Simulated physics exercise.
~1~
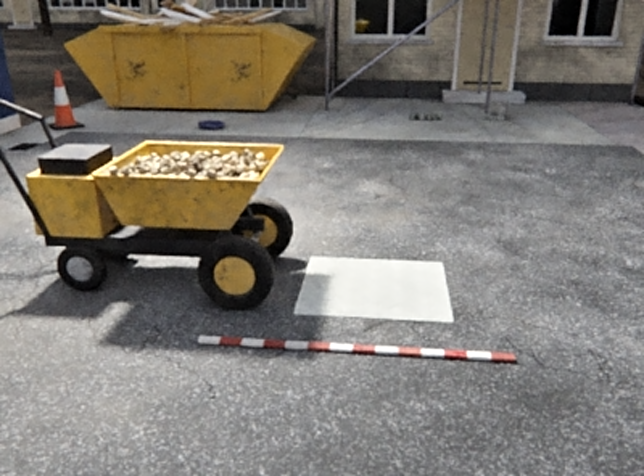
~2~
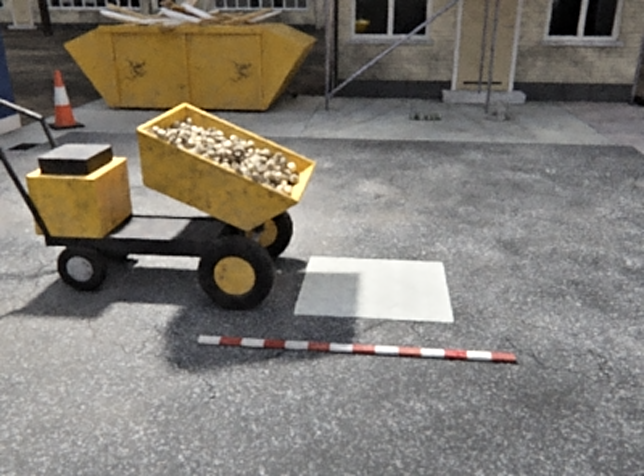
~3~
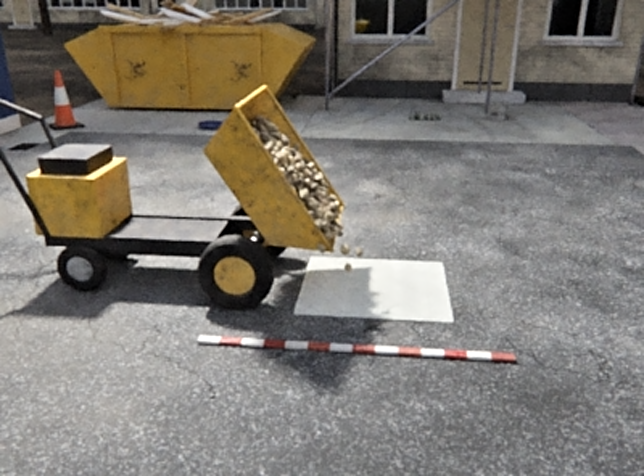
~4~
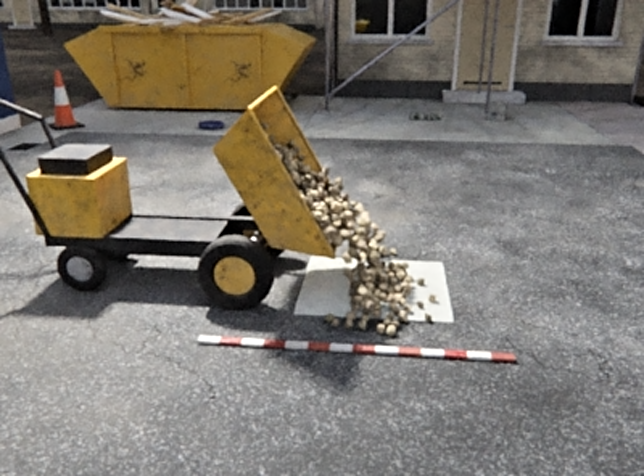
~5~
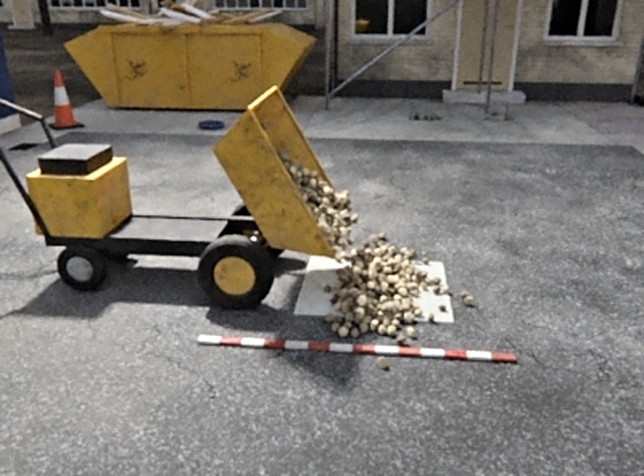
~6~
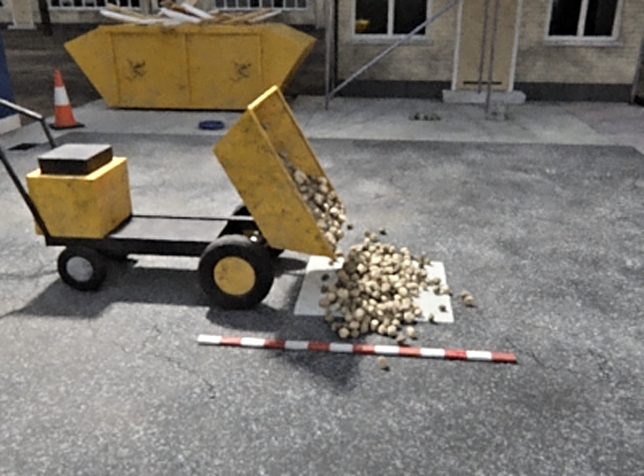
A yellow barrow tray tips right, spilling some stones over a pale sheet and keeping others.
